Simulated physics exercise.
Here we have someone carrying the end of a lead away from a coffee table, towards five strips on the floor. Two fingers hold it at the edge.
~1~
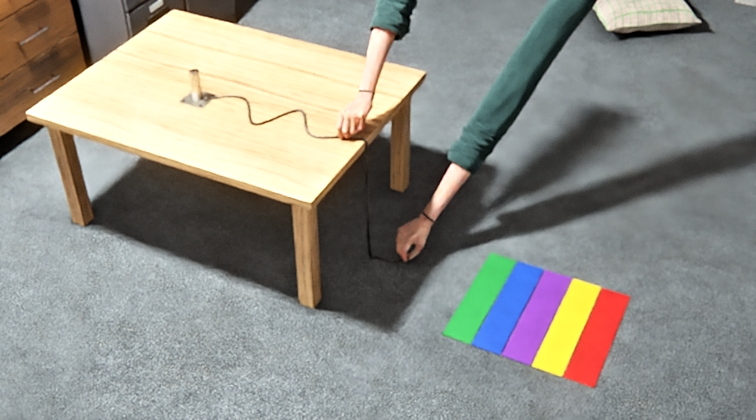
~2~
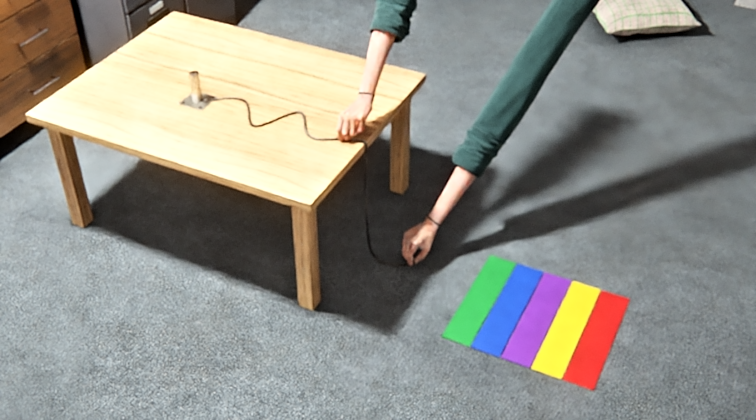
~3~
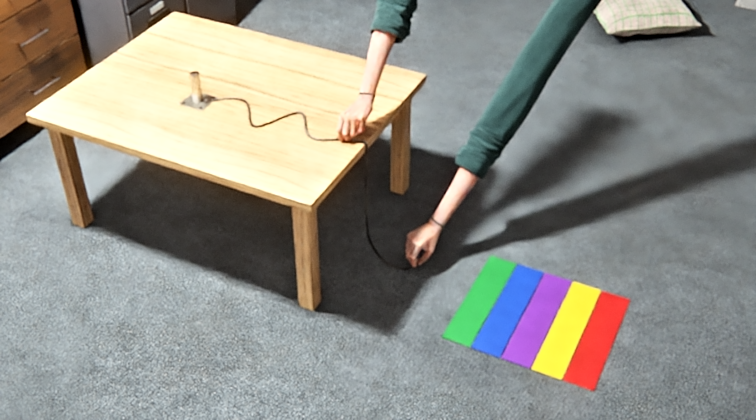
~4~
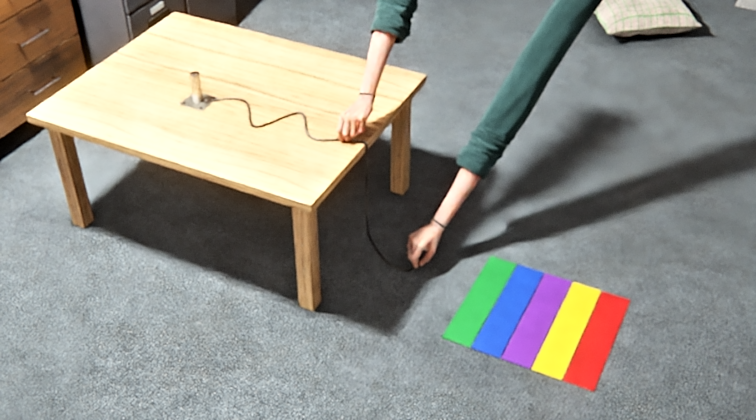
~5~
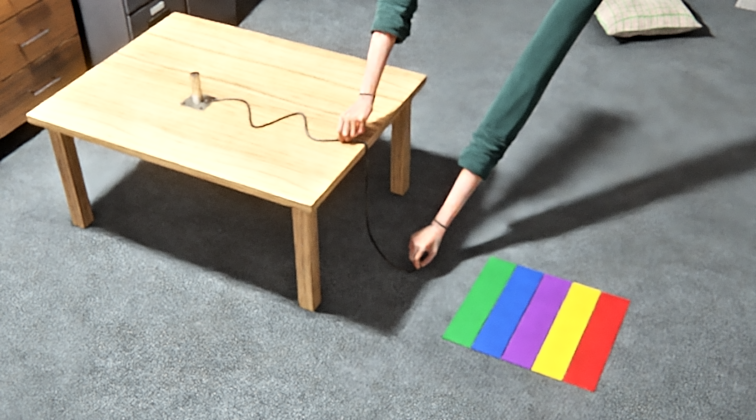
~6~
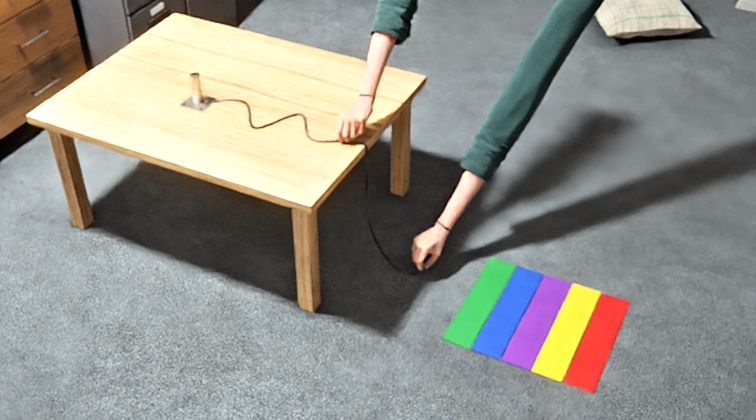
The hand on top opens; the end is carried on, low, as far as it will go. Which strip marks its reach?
The end stops over the yellow strip.
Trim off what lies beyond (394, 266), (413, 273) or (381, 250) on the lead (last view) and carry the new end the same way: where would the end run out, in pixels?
Near (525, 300), (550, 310) and (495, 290).
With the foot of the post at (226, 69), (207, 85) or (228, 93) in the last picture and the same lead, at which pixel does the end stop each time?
The places are (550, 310), (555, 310) and (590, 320).
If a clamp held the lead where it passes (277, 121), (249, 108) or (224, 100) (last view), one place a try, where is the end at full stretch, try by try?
Try by try, around (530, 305), (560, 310) and (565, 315).
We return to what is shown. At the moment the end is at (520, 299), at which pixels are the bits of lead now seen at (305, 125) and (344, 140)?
The first at (352, 143), the second at (374, 186).
Soon after, end near (520, 299); over blue.
Then, end near (551, 310); over purple.
At full stretch, end near (570, 316); over yellow. It gets as far as the yellow strip.
